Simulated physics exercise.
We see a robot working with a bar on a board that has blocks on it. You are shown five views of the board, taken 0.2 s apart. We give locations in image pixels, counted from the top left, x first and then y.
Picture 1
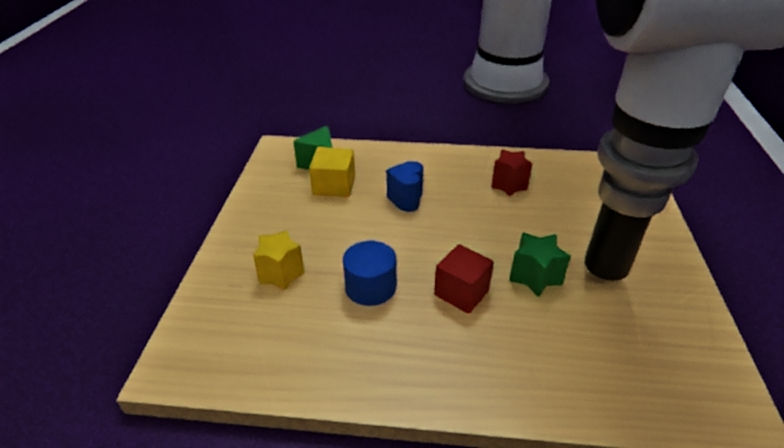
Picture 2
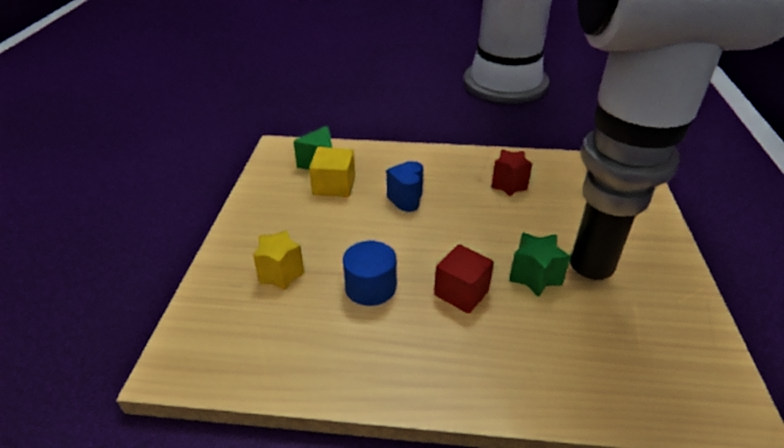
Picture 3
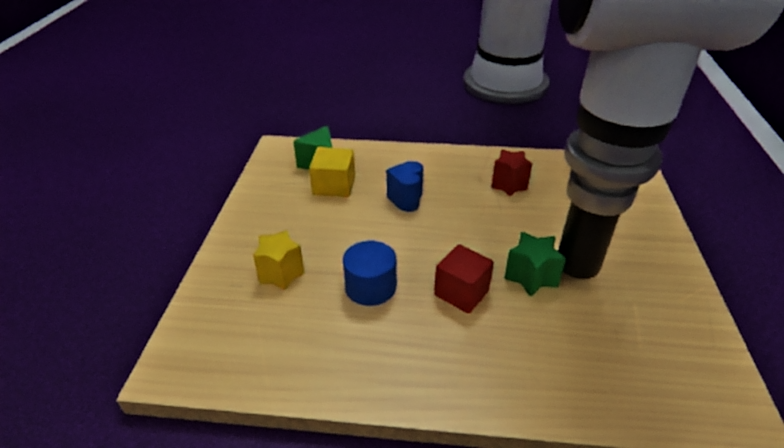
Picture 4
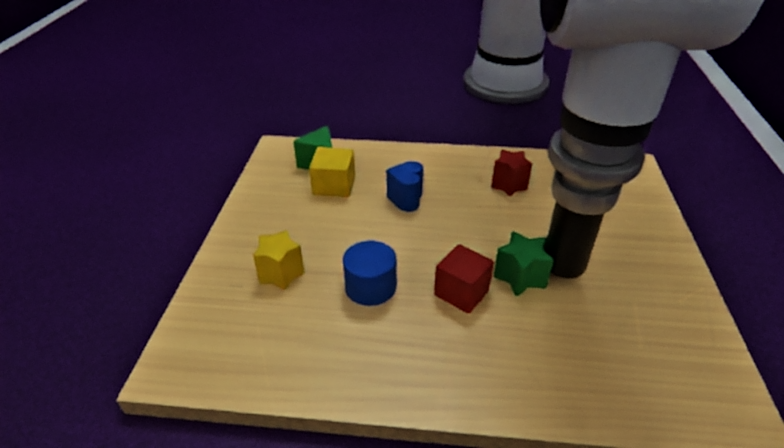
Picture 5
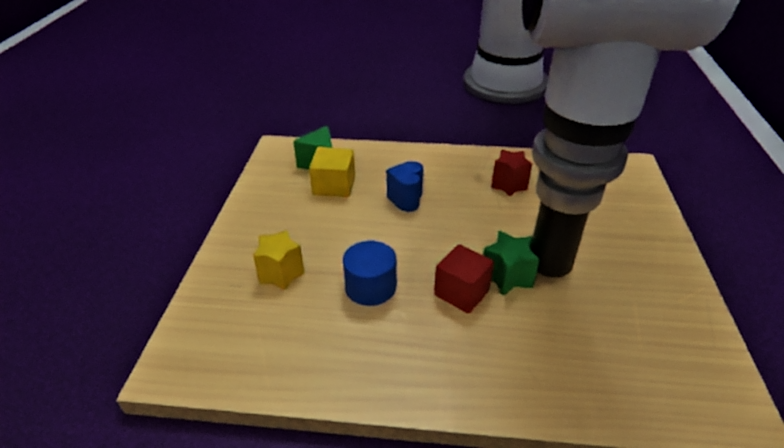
A robot arm with a dark bar moves left across a wooden board of colourful blocks, meets the green star, and pushes it left until it is right beside the red cube, while the other blocks stay still.
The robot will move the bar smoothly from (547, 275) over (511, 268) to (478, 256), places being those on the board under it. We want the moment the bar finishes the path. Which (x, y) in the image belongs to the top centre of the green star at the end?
It should be at (449, 241) by then.
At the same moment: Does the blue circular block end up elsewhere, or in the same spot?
Put simply, it stays right there.
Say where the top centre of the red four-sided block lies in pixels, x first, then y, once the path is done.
Expect it around (426, 268).
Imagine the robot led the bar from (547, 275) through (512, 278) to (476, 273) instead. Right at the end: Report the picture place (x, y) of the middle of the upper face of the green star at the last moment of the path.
The centre of its top face lies at (438, 245).
On the path given first. Halfway along, bar at (513, 255); red four-sided block at (442, 264); green star at (475, 244), turned 15° anticlockwise.
At the end, bar at (480, 243); blue circular block still; red four-sided block at (426, 268), turned 20° anticlockwise; green star at (449, 241), turned 30° anticlockwise.
